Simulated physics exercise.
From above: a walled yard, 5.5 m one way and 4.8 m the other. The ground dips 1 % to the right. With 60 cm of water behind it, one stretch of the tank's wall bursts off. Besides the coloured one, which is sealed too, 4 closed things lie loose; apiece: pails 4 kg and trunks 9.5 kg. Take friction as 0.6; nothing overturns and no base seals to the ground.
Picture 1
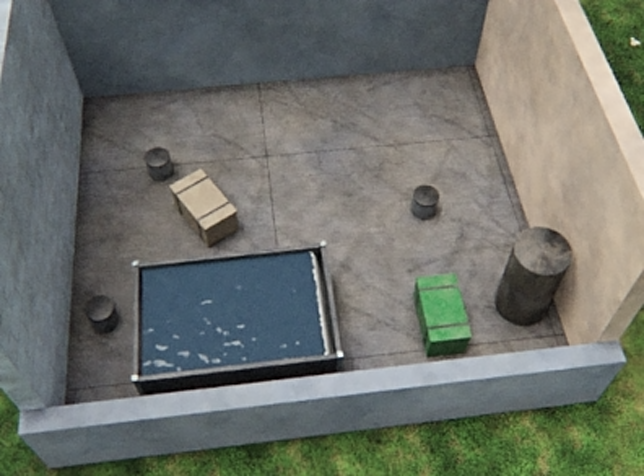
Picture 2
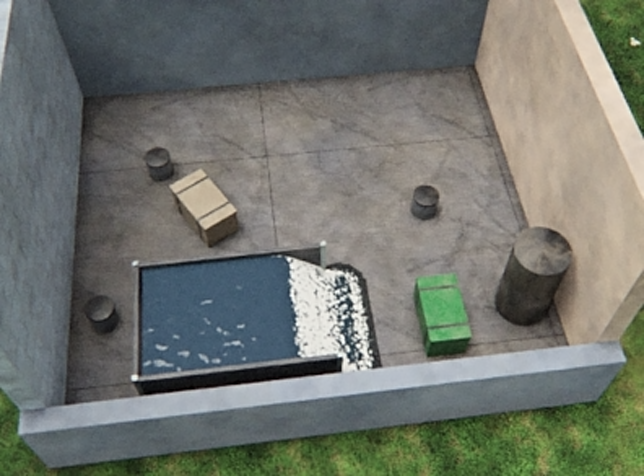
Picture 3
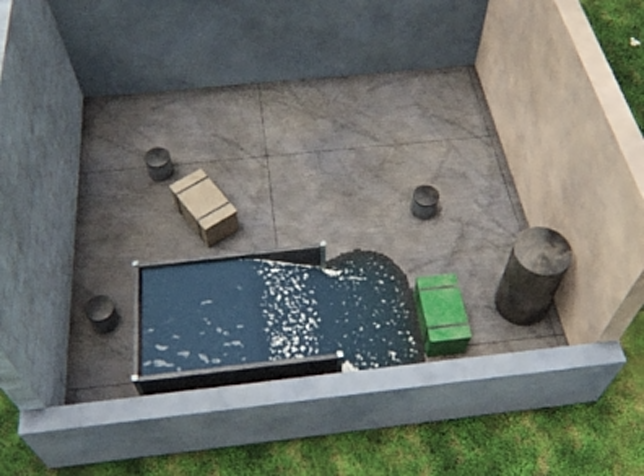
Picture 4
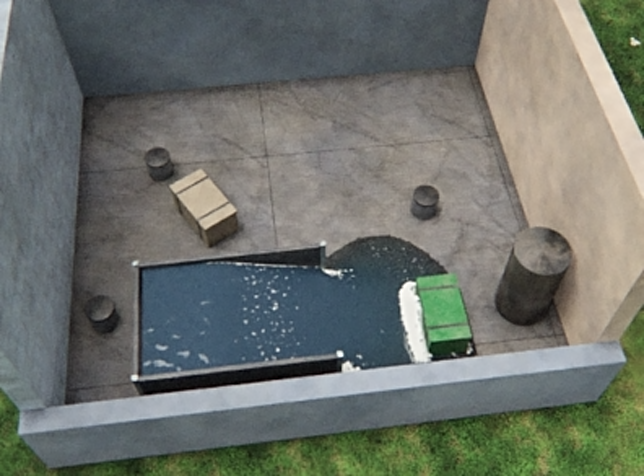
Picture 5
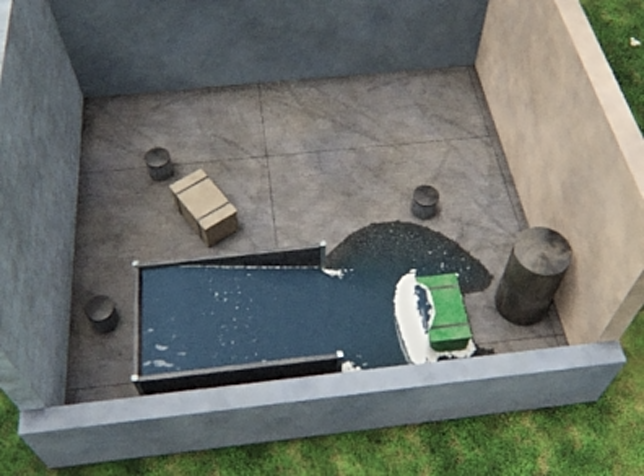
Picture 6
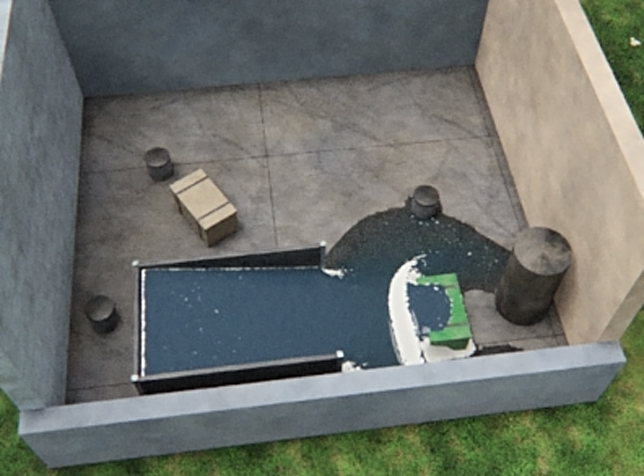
The footage shows a walled yard where the right side of a water tank gives way and water pours out across the floor, surging around a green trunk and spreading to a dark pail while the loose objects stay put.
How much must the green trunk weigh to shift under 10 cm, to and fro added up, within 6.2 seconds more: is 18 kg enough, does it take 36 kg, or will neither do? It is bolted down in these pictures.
Verdict: Neither load is enough.
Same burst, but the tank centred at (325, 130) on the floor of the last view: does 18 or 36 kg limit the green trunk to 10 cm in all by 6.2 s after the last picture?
Then neither weight holds it.
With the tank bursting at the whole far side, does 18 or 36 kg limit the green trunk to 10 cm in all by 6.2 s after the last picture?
Then only the higher weight holds it.
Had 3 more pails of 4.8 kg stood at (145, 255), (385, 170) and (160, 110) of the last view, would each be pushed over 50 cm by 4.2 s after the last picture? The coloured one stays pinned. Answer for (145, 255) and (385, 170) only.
In that order: Short of it, more.
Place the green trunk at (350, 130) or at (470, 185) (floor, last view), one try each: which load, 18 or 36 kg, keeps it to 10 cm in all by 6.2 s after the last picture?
In that order: Neither is enough; neither holds.
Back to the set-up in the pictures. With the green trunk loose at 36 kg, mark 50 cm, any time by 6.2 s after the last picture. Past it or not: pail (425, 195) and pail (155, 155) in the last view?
In that order: Over, past it.
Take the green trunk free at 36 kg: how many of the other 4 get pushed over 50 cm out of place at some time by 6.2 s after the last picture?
I count 2.
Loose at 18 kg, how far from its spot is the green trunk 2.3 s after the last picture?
About 30 cm.
Then, 0.6 s after the last picture the green trunk would be 84 cm from its start with 18 kg and 69 cm from its start with 36 kg; 19 cm of water round it then.
Then, 2.3 s after the last picture the green trunk would be 28 cm from its start with 18 kg and 48 cm from its start with 36 kg; 28 cm of water round it then.
Then, 4.2 s after the last picture the green trunk would be 165 cm from its start with 18 kg and 73 cm from its start with 36 kg; 10 cm of water round it then.
Then, 6.2 s after the last picture the green trunk would be 269 cm from its start with 18 kg and 80 cm from its start with 36 kg; 5 cm of water round it then.
